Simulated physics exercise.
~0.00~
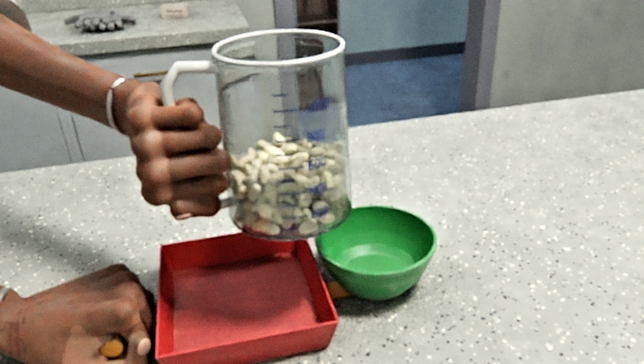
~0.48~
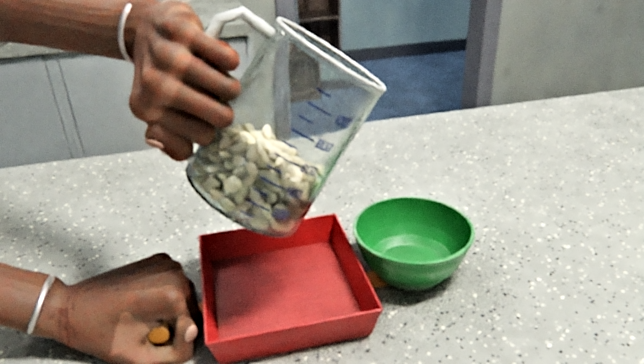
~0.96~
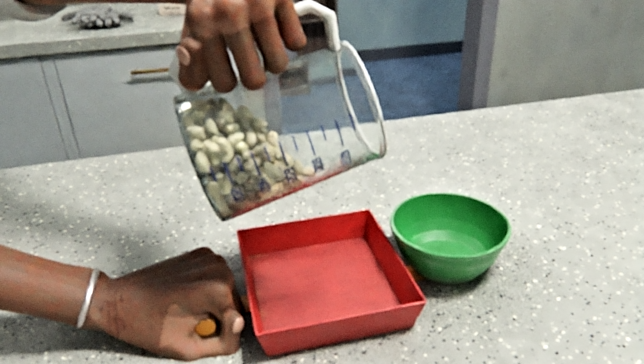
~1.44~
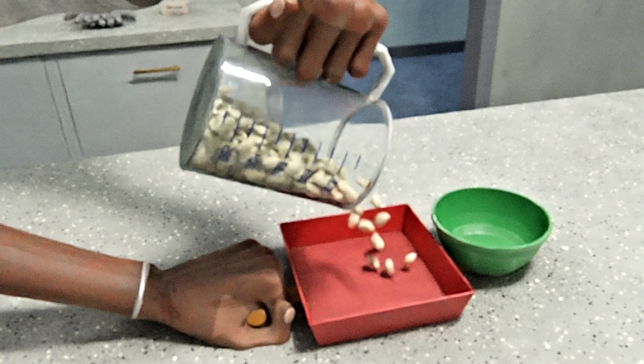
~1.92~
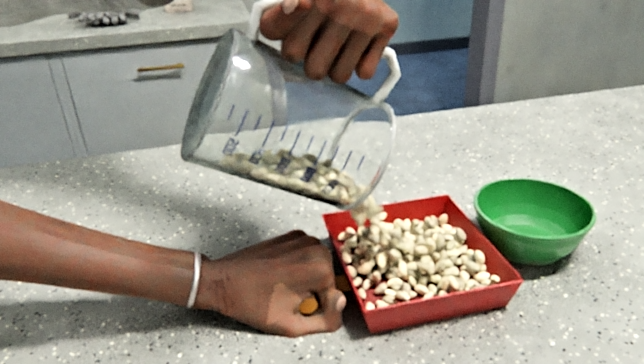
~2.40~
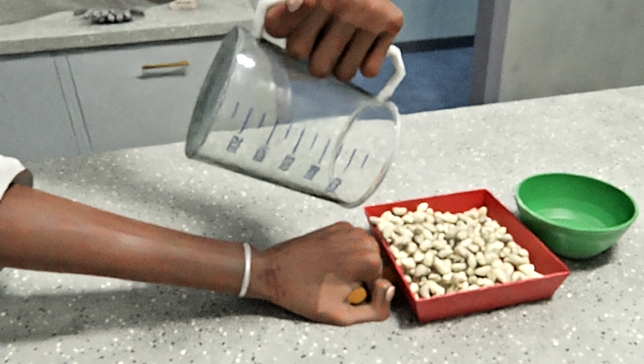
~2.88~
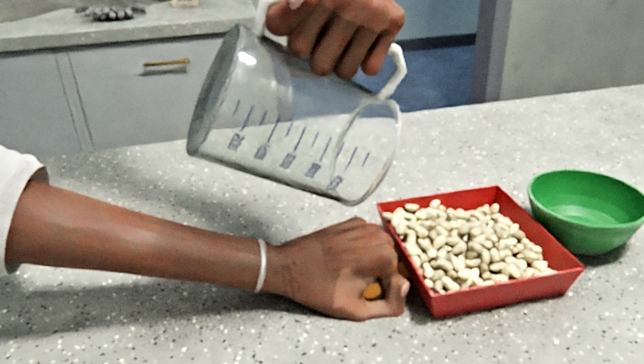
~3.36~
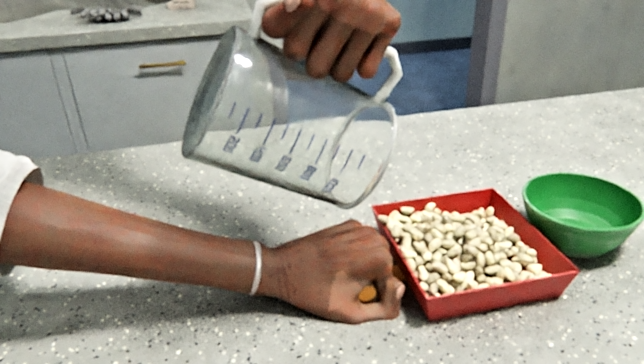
At the start, one hand holds a clear jug of white beans upright above a speckled counter, while the other rests beside a red square tin with a green bowl at its right. The jug tips over to the right as the lower hand slides the tin and bowl steadily rightward. Once the jug is on its side, the first beans spill over its rim into the tin. The stream thickens and the tin fills as the jug tilts further. Finally the tin and bowl stop, the tilted jug hangs empty, and all the beans lie heaped in the red tin, leaving the green bowl empty.
